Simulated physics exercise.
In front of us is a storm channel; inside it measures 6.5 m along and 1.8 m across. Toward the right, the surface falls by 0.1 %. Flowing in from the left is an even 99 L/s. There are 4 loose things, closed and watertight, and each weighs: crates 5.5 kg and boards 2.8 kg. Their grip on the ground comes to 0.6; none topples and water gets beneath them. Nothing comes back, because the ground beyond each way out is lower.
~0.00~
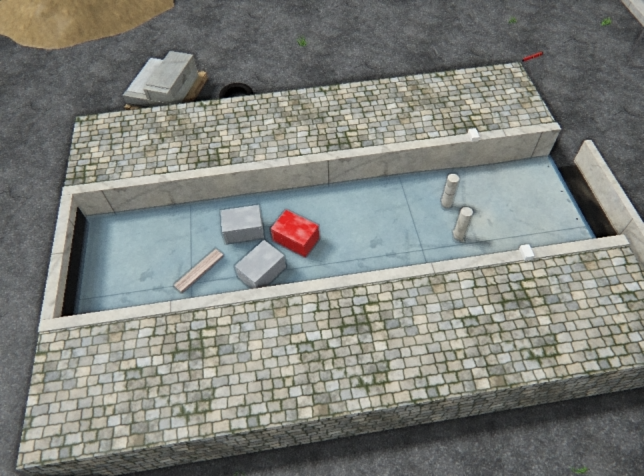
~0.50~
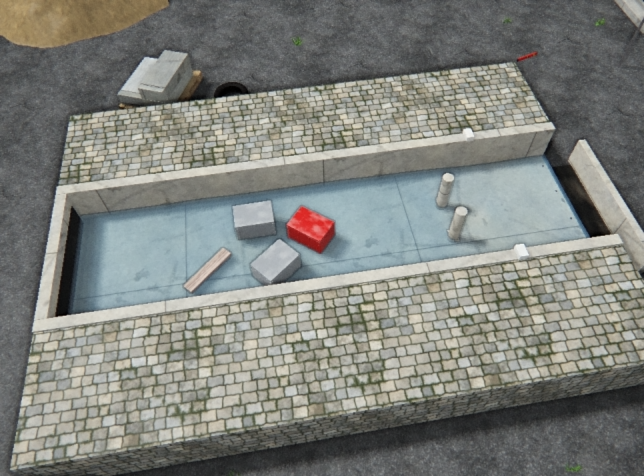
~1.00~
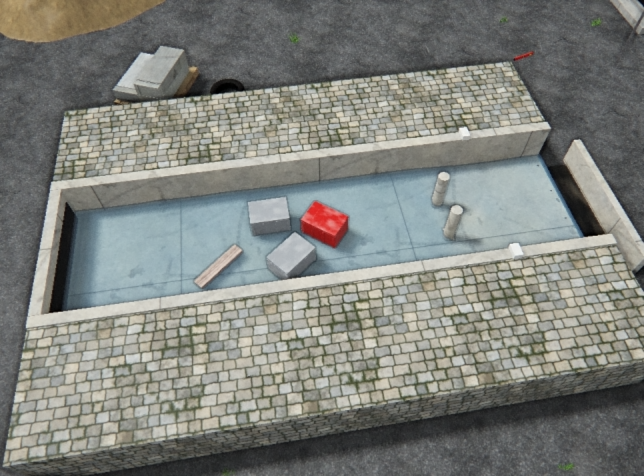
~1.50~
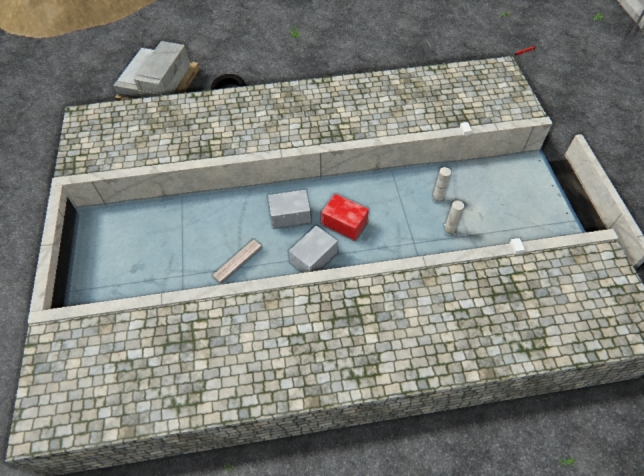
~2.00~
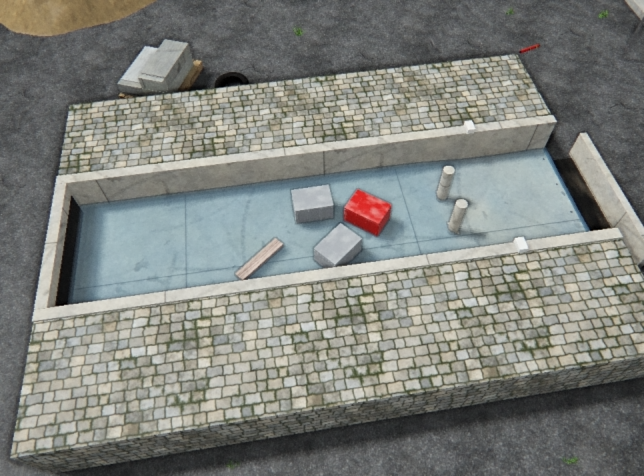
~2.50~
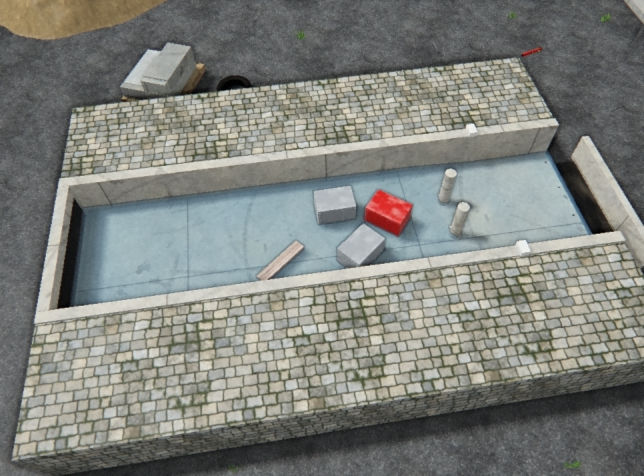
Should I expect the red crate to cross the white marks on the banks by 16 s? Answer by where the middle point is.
As far as I can tell, the red crate does not go far enough.
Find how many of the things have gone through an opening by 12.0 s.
By that point, 0.
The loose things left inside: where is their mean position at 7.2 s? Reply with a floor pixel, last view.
Centred roughly on (433, 227).
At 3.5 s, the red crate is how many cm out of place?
200 cm, give or take.
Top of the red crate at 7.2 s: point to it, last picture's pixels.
I'd put it somewhere near (442, 198).
After 3.5 s the red crate is near (427, 200), 1.8 m from its start, afloat; 0 of 4 are over the mark; 4 afloat.
After 7.2 s the red crate is near (442, 198), 2.0 m from its start, afloat; 0 of 4 are over the mark; 4 afloat.
After 12.0 s the red crate is near (442, 199), 2.0 m from its start, afloat; 0 of 4 are over the mark; 4 afloat.
After 16.0 s the red crate is near (442, 198), 2.0 m from its start, afloat; 0 of 4 are over the mark; 4 afloat.
